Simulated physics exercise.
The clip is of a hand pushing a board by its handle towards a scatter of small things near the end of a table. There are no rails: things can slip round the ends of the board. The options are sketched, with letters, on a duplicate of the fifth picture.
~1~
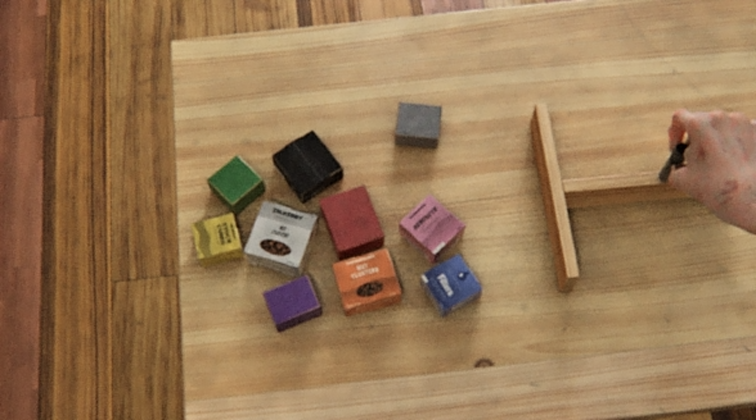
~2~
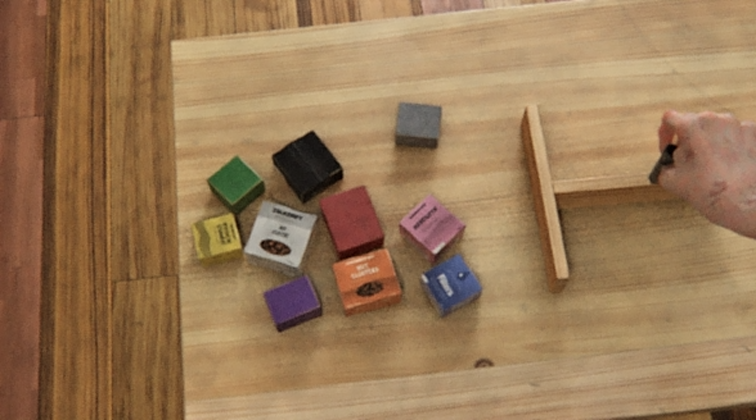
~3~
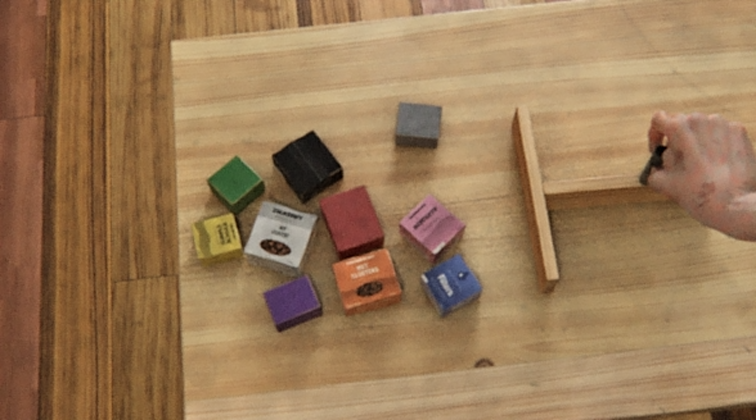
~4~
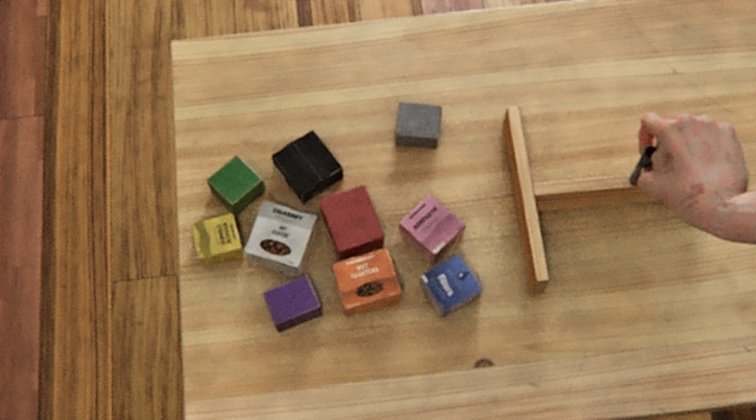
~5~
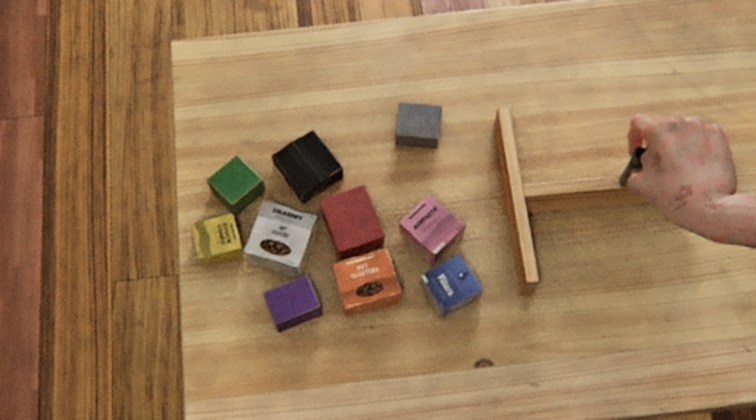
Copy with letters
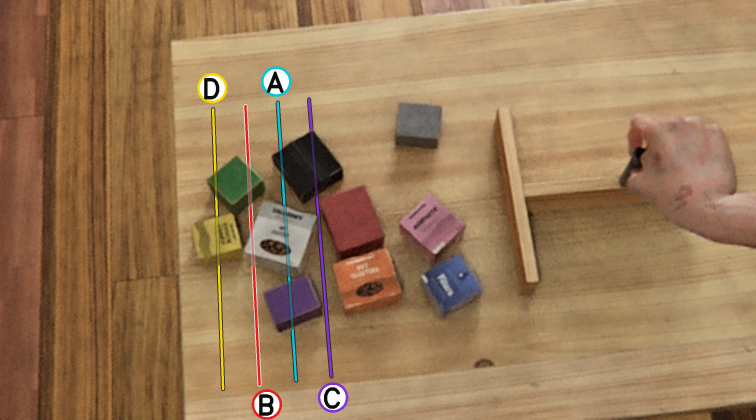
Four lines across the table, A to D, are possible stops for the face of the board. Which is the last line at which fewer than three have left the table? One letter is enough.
Stop at C.
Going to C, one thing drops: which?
It is the yellow packet.
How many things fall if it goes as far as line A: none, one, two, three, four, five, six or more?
Three.
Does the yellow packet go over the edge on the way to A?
Yes.
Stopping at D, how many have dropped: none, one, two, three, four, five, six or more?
In all, six or more.
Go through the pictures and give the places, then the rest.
The first frame shows board (557, 187); purple block (292, 304); red block (352, 223).
The second frame shows board (547, 188); grey block (419, 126).
The third frame shows board (537, 189); green block (236, 185).
The fourth frame shows board (527, 190); black box (308, 166).
The fifth frame shows board (518, 191); blue box (451, 286); yellow packet (218, 240); purple block (292, 304).
On the marked copy, A at (286, 233); B at (252, 237); C at (320, 230); D at (218, 241).
Following C. Soon after the start, board (446, 199); grey block (405, 125); blue box (424, 282).
Later, board (374, 207); yellow packet (192, 240); purple block (246, 309).
In the end, board (323, 212); yellow packet over the edge; purple block (194, 315); one fallen.
As for the rest, A drops three; B drops four; D drops six.
